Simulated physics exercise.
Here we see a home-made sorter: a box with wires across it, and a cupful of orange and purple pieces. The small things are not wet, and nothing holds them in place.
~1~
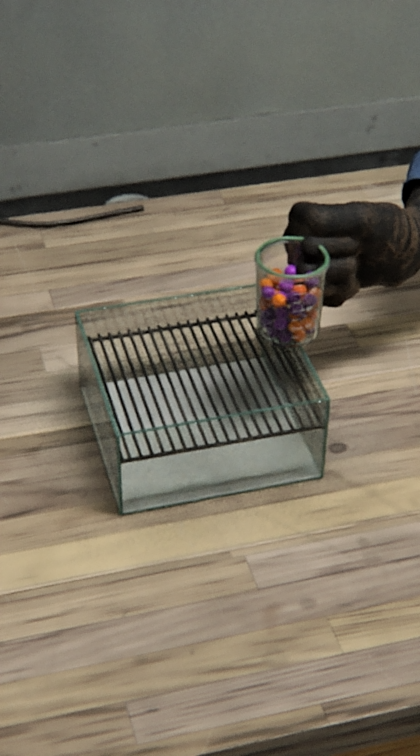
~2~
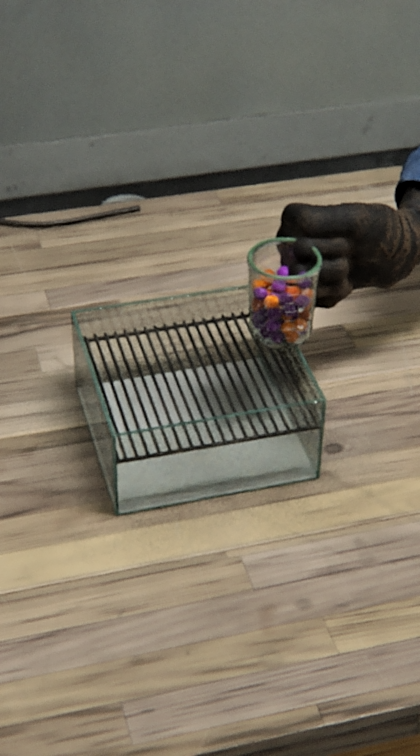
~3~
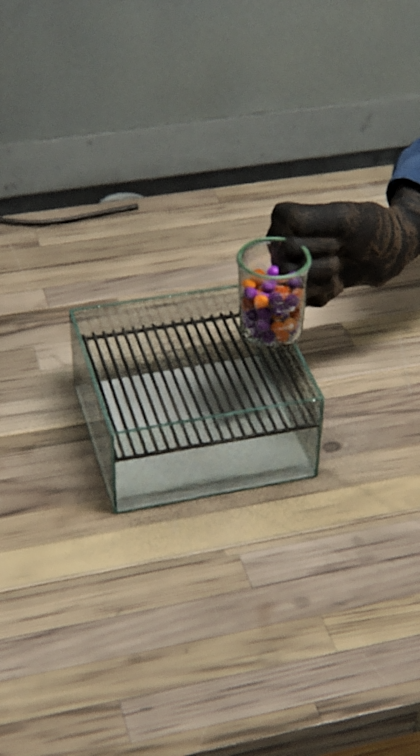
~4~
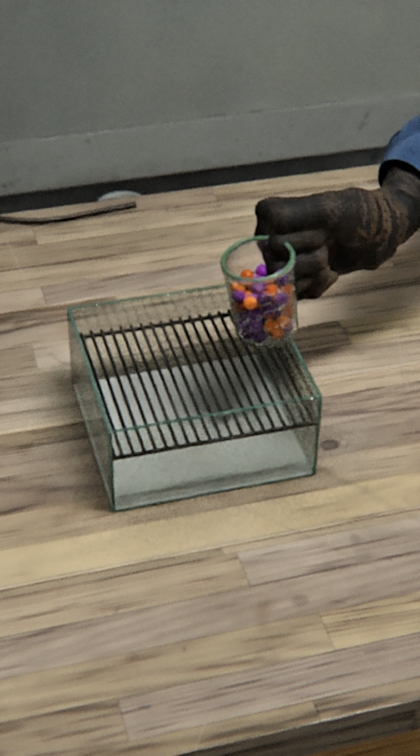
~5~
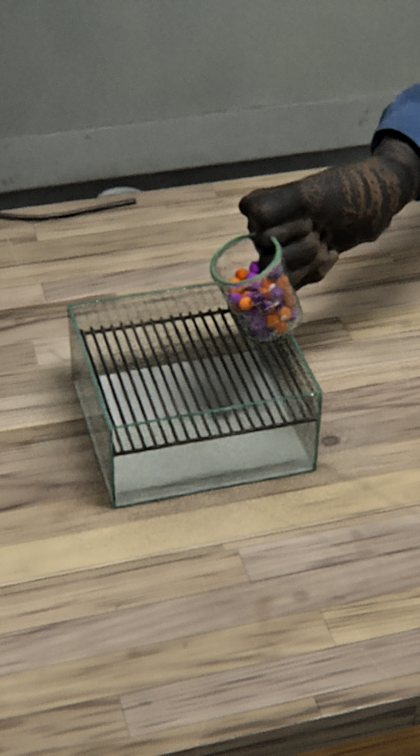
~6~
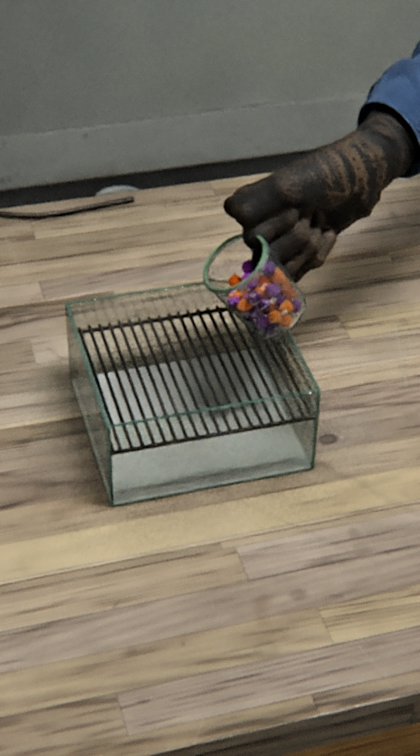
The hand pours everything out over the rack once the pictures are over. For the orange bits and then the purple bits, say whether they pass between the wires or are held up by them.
In order: Orange ones are held up; purple ones are held up.
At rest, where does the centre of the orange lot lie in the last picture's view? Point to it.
Around (167, 370).
Then, 0.26 s later than the last frame, orange ones, every one in the cup; purple ones, every one in the cup.
Then, 0.59 s later than the last frame, orange ones, almost all in the cup, just a few on or over the wires; purple ones, every one in the cup.
Then, 0.95 s later than the last frame, orange ones, roughly a third in the cup, roughly two thirds on or over the wires; purple ones, roughly half in the cup, roughly half on or over the wires.
When it is over, orange ones, every one on the wires, not one under the rack; purple ones, every one on the wires, not one under the rack.
